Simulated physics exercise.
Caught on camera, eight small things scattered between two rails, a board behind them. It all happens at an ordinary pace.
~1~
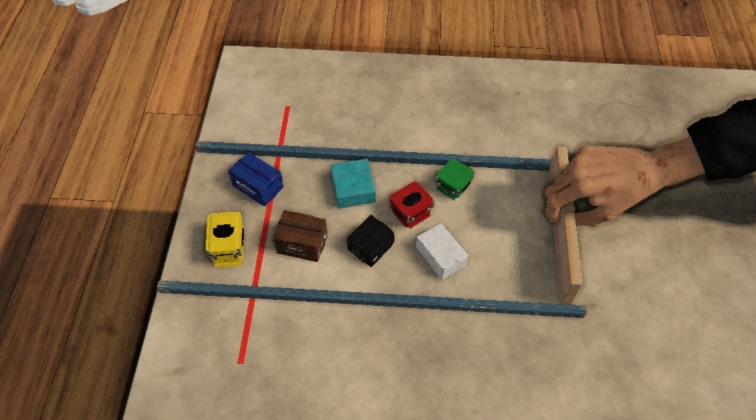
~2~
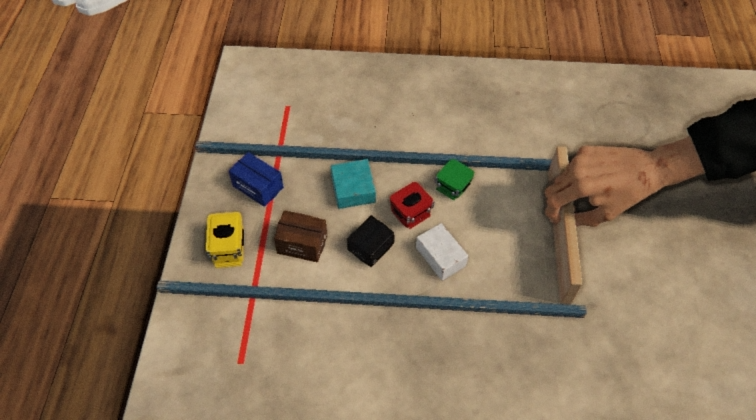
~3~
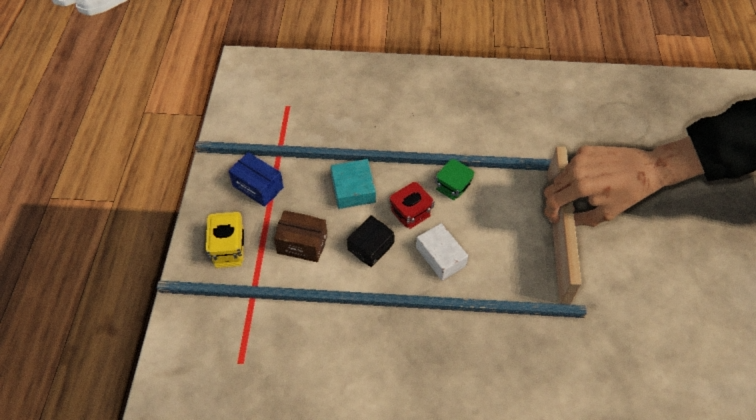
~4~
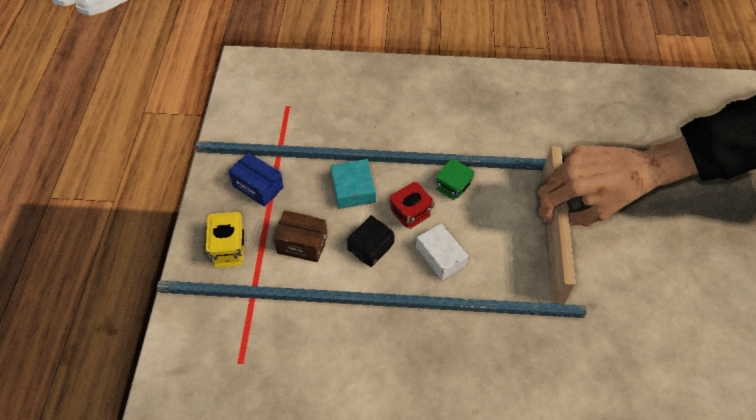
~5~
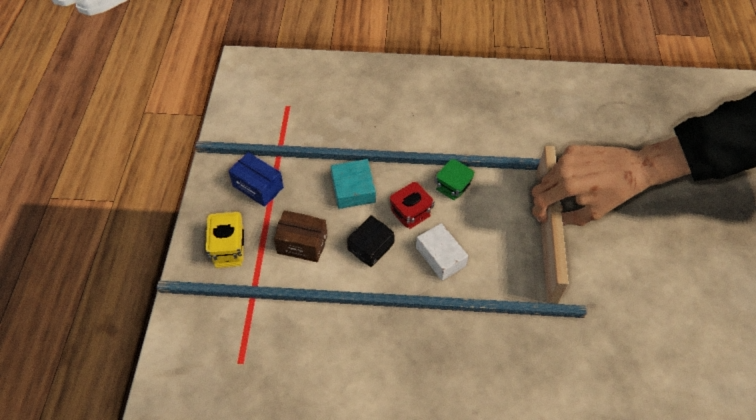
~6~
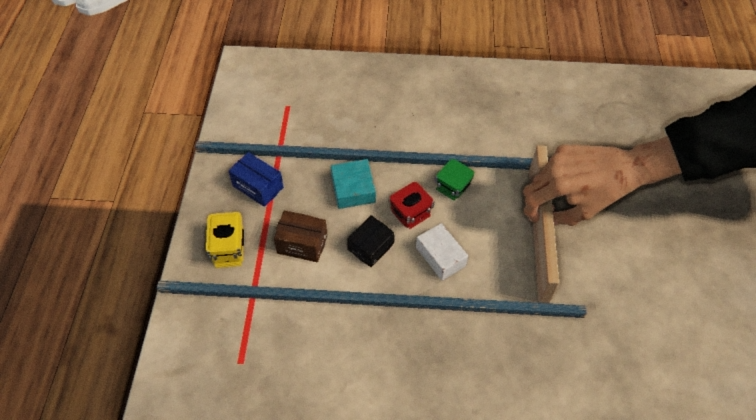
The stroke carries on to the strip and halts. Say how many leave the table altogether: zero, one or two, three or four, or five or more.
The number that fall off is one or two.
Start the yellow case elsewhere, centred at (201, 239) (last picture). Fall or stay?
From there it is lost.
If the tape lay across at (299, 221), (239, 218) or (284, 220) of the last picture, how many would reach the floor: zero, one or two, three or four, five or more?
Taking them in turn, not one; three to four; either one or two.
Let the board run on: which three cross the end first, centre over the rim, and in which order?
Earliest first: The yellow case, then the blue box, then the brown box.
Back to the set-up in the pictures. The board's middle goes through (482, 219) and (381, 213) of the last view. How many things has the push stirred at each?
By then 0, and 6.
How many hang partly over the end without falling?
Overhanging: 1.
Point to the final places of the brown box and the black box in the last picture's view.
First (177, 235), then (215, 239).
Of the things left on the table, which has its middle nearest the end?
Foremost is the brown box.
Soon after, none off yet; yellow case at rest near (227, 239); blue box at rest near (257, 179); brown box at rest near (301, 237).
At rest, the number that fall off is one or two; fallen, blue box and yellow case.
